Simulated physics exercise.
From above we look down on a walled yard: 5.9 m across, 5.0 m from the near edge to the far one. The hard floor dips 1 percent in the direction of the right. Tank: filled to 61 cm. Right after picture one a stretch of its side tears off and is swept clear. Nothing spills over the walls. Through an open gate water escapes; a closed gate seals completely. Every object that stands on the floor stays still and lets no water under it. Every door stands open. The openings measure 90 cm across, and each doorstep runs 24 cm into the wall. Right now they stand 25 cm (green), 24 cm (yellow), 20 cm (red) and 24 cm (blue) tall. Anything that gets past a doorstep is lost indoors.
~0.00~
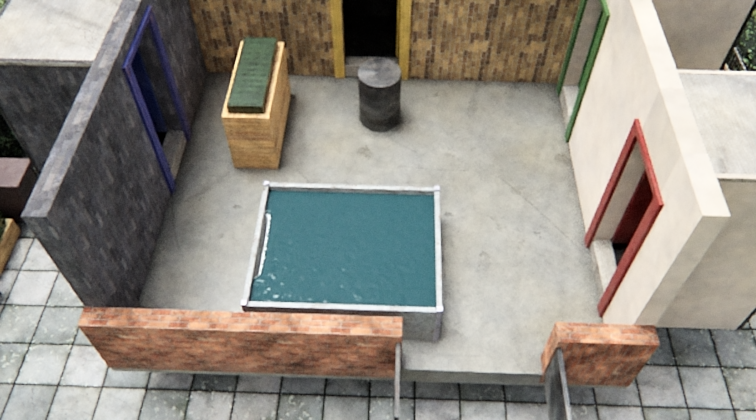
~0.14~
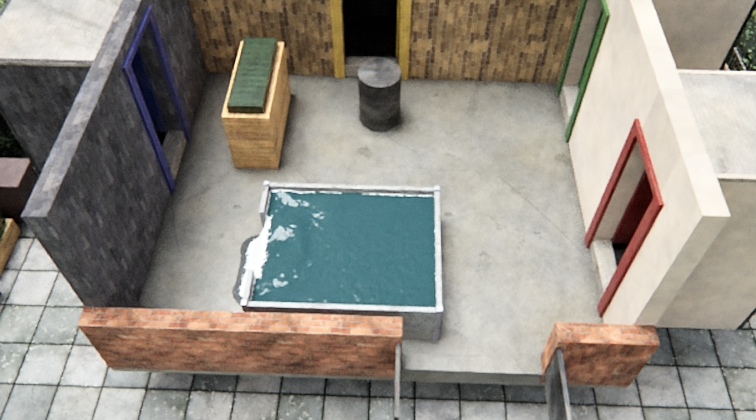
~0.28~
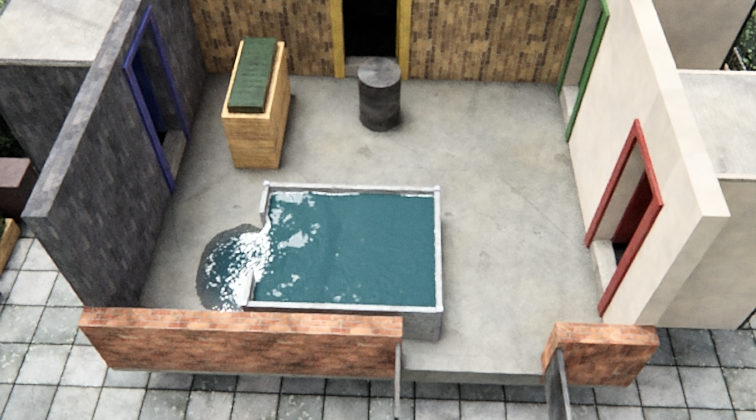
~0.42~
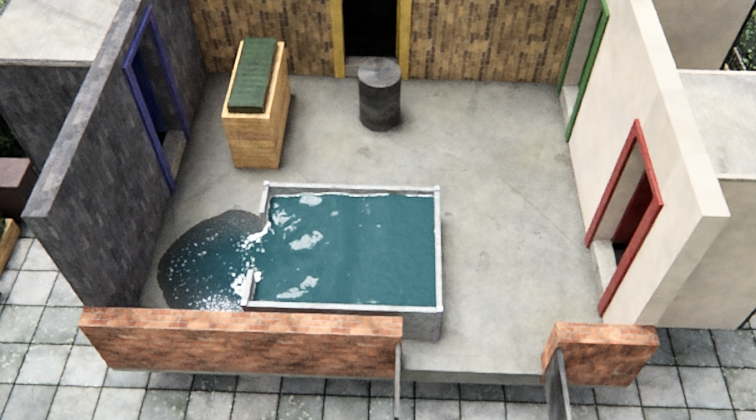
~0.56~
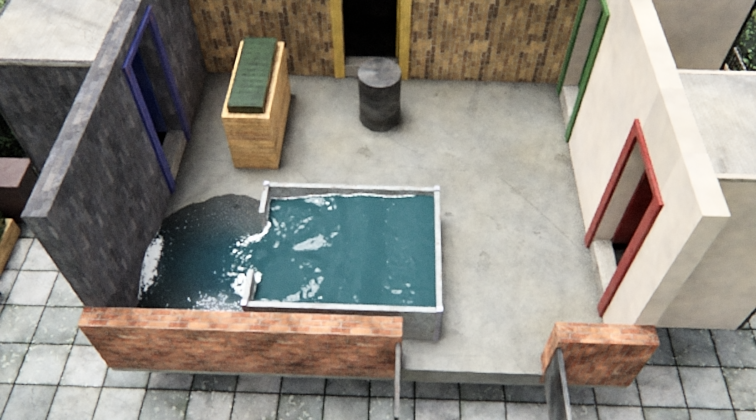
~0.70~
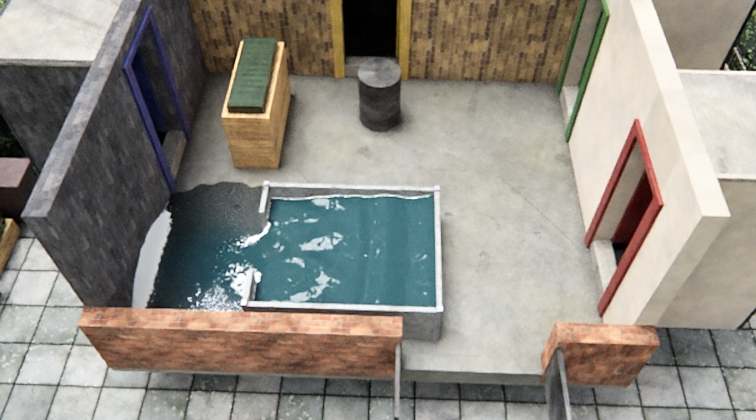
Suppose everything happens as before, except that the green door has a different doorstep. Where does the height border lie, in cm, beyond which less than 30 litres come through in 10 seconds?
It lies at roughly 8.5 cm.
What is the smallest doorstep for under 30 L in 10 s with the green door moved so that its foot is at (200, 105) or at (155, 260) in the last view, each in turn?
You'd want about 18 cm there first, then about 30 cm.
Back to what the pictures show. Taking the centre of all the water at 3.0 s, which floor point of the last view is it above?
Around (279, 248).
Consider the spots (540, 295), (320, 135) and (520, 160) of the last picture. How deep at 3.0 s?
First 0, then 0, then 0 cm.
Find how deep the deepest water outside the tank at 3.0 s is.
Roughly 32 cm.
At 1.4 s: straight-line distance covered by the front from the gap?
3.2 metres.
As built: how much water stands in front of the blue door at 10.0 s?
Some 12.5 centimetres.
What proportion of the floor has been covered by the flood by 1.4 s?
The wet part is about 15 per cent.
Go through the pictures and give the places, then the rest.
The tank at (347, 246) is whole and still, 61 cm deep; the green door at (578, 66) is dry, in the first picture.
The gap is at (264, 260), the front 0.3 m out at (240, 297); the back of the tank holds 61 cm, in the second picture.
The front is at (202, 279), 0.8 m from the gap at (264, 262); 0.8 m2 of floor is wet, 61 cm left at the back, in the third picture.
The gap is at (264, 262), the front 1.3 m out at (166, 278); the back of the tank holds 61 cm, in the fourth picture.
Water pours out at (264, 262) and has run 1.5 m, to a hidden place; about 5 cm deep outside, 61 cm at the back, in the fifth picture.
The gap is at (264, 261), the front 1.7 m out at a hidden place; the back of the tank holds 60 cm; 5.0 m in a straight line remain to the green door at (578, 66), in the sixth picture.
After 1.4 s water covers 15 % of the floor, deepest (43 cm) near (129, 339); it has not reached the green door.
After 3.0 s water covers 35 % of the floor, deepest (32 cm) near (218, 77); it has not reached the green door.
After 10.0 s water covers 95 % of the floor, deepest (14 cm) near (229, 166); 10 cm at the green door, 0 litres in over its 25 cm doorstep.
At the green door as built, the water arrived by 5.3 s and peaked near 14 cm at 5.6 s.
With a doorstep of 7 cm, 50 litres would have come in within the 10 s; with 9.5 cm, 19 litres. So under 30 litres takes about 8.5 cm.
